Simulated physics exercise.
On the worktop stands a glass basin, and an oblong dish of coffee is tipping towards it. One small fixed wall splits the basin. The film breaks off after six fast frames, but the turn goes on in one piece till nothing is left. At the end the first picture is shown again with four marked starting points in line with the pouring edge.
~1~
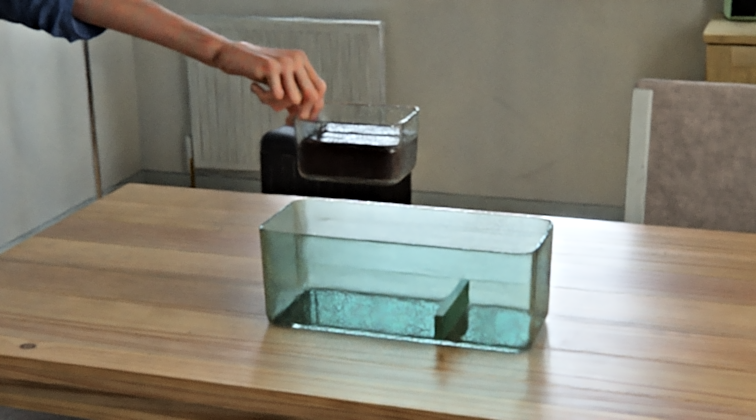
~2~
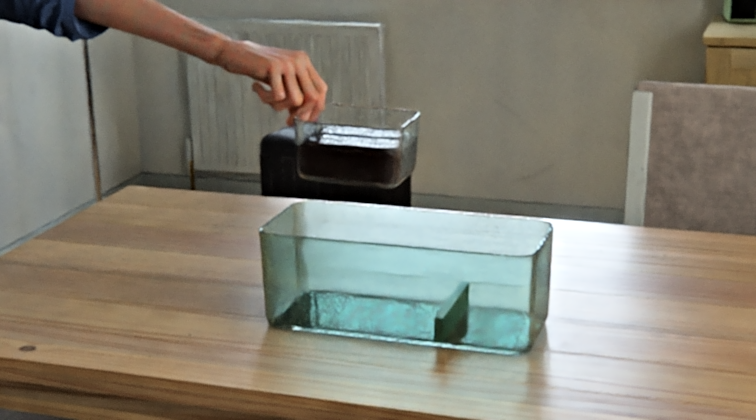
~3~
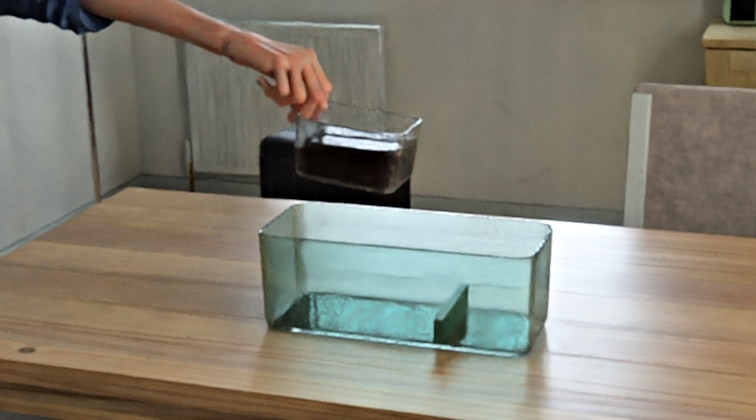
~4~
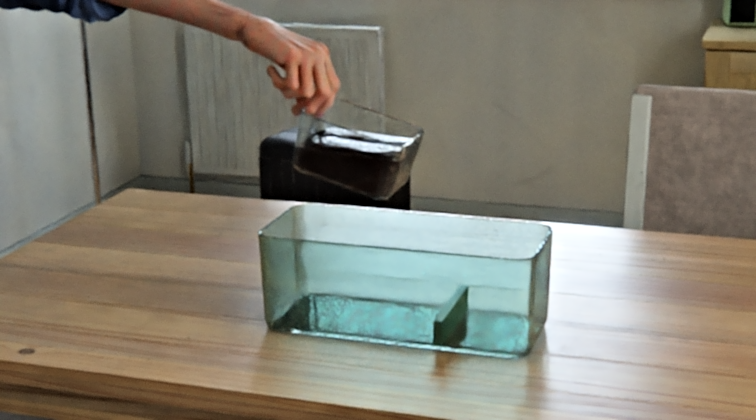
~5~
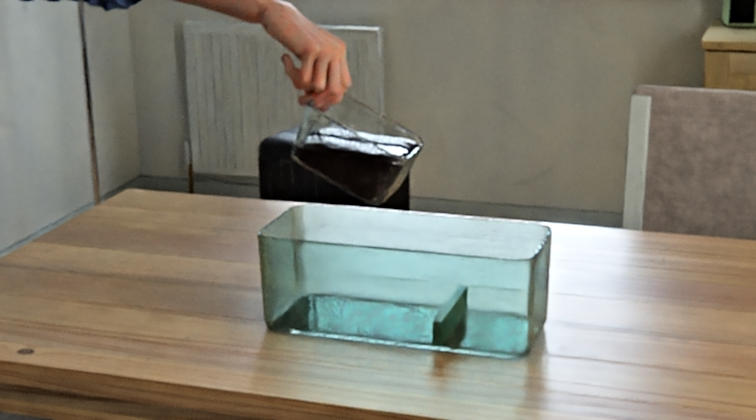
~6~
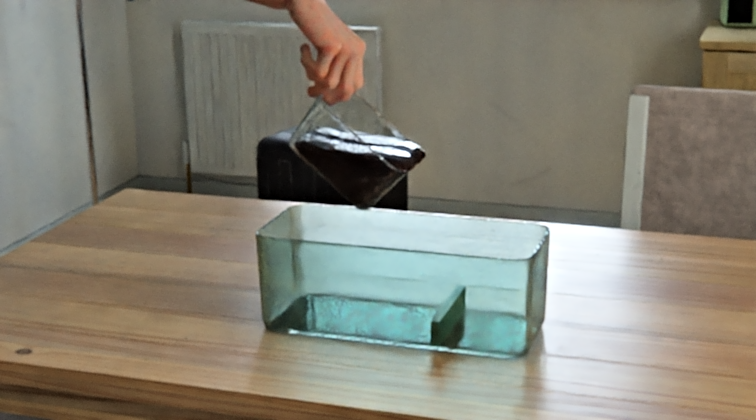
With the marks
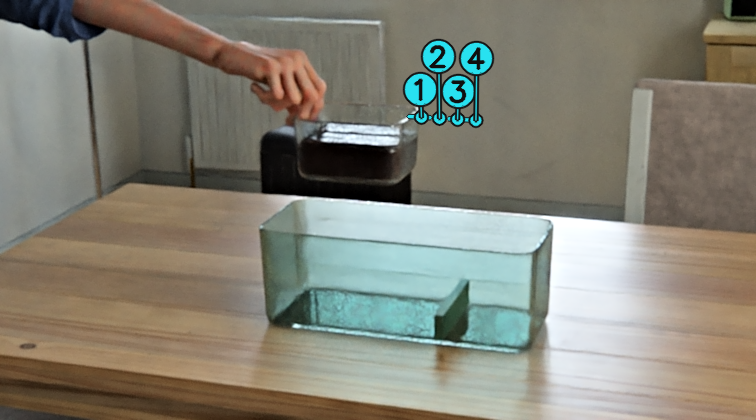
A hand and forearm in a dark blue sleeve reach in from the upper left, holding a clear oblong dish of dark coffee above a pale wooden table, seen from slightly above. Below sits a greenish glass basin with a low inner wall right of centre, with a beige chair behind at right. The hand gradually tilts the dish steeply down to the right, until coffee reaches over its lip, while the camera stays essentially still.
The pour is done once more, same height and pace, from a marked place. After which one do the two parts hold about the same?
Take 1.
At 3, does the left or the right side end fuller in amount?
The right one.
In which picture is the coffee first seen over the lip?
In picture 6.
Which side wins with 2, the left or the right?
The right one.
In cyan, 1 at (421, 117); 2 at (439, 118); 3 at (457, 119); 4 at (475, 120).
With 1, about 48 % ends left of the wall and 51 % right of it.
With 2, about 34 % ends left of the wall and 66 % right of it.
With 3, about 16 % ends left of the wall and 83 % right of it.
With 4, about 21 % ends left of the wall and 78 % right of it.
